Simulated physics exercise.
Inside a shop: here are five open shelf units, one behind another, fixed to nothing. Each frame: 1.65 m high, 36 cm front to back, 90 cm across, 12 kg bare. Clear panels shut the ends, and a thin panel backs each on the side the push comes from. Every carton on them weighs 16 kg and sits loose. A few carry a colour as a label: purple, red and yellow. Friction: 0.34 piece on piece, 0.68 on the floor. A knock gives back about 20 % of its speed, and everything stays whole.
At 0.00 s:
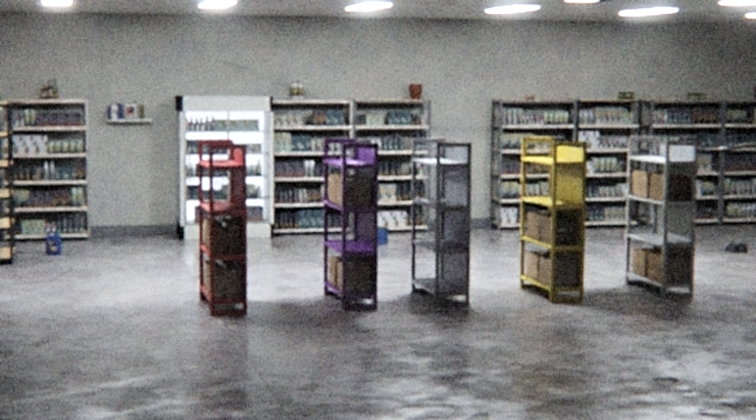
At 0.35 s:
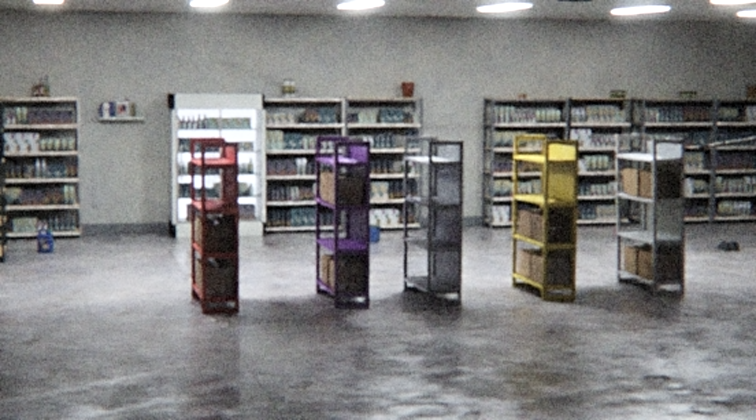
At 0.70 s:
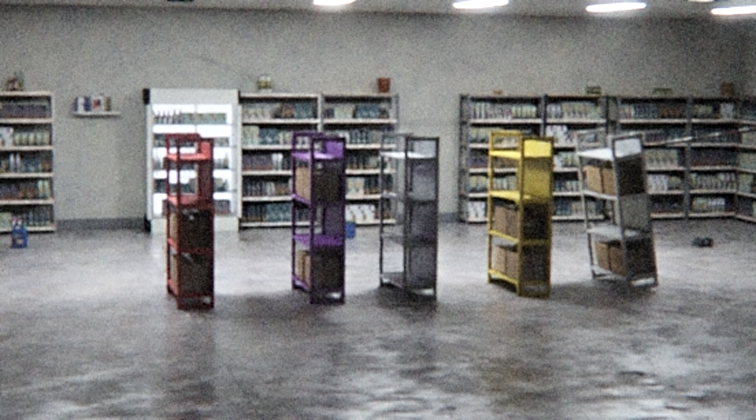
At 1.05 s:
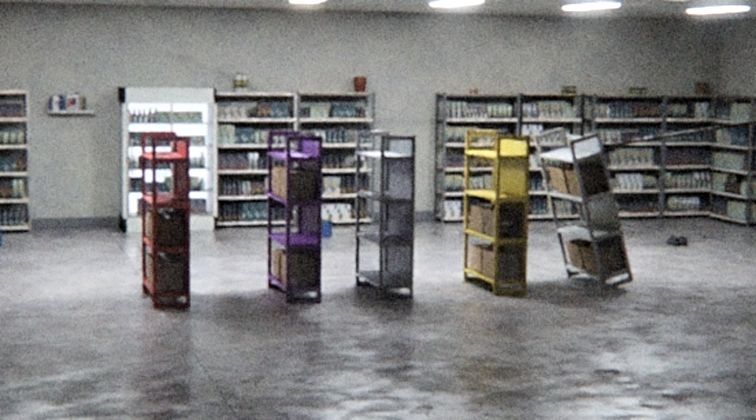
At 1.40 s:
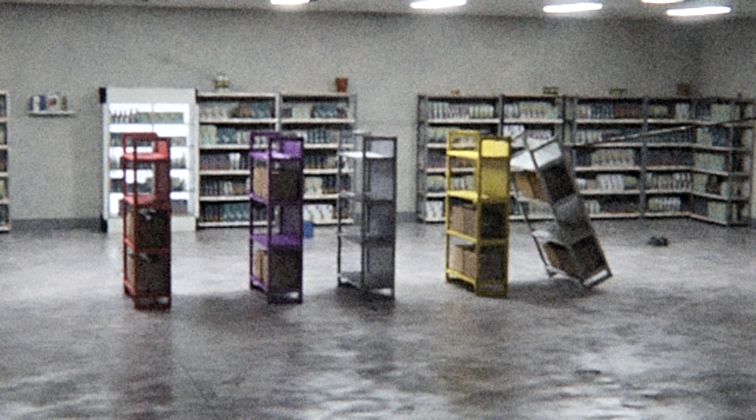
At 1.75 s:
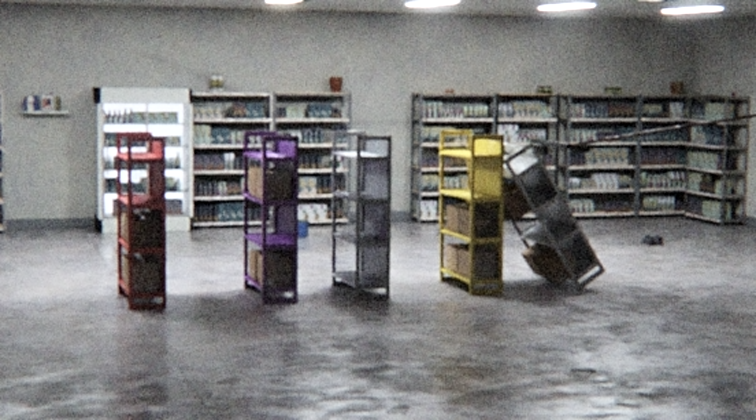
Shop interior with five open shelf units in a row, a pole pushing the rightmost and tilting it left against the yellow one.
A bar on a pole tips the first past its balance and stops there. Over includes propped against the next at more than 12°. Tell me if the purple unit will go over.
In the end the purple unit remains upright.
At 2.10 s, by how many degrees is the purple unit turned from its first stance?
Roughly 0°.
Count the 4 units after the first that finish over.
1 of them.
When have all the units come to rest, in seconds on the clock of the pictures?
At about 3.5 s.
Around 2.10 s, 2 cartons spilt or dropped; 1 of the 4 other units over; purple unit unmoved; yellow unit tipped 16°.
Around 2.66 s, 4 cartons spilt or dropped; 2 of the 4 other units over; purple unit unmoved; yellow unit tipped 44°.
Finally (3.9 s), 4 cartons spilt or dropped; 1 of the 4 other units over; purple unit unmoved; yellow unit tipped 56°; red unit unmoved. Three left standing. Seen by the last camera, middles, purple unit near (270, 215), yellow unit near (404, 232).
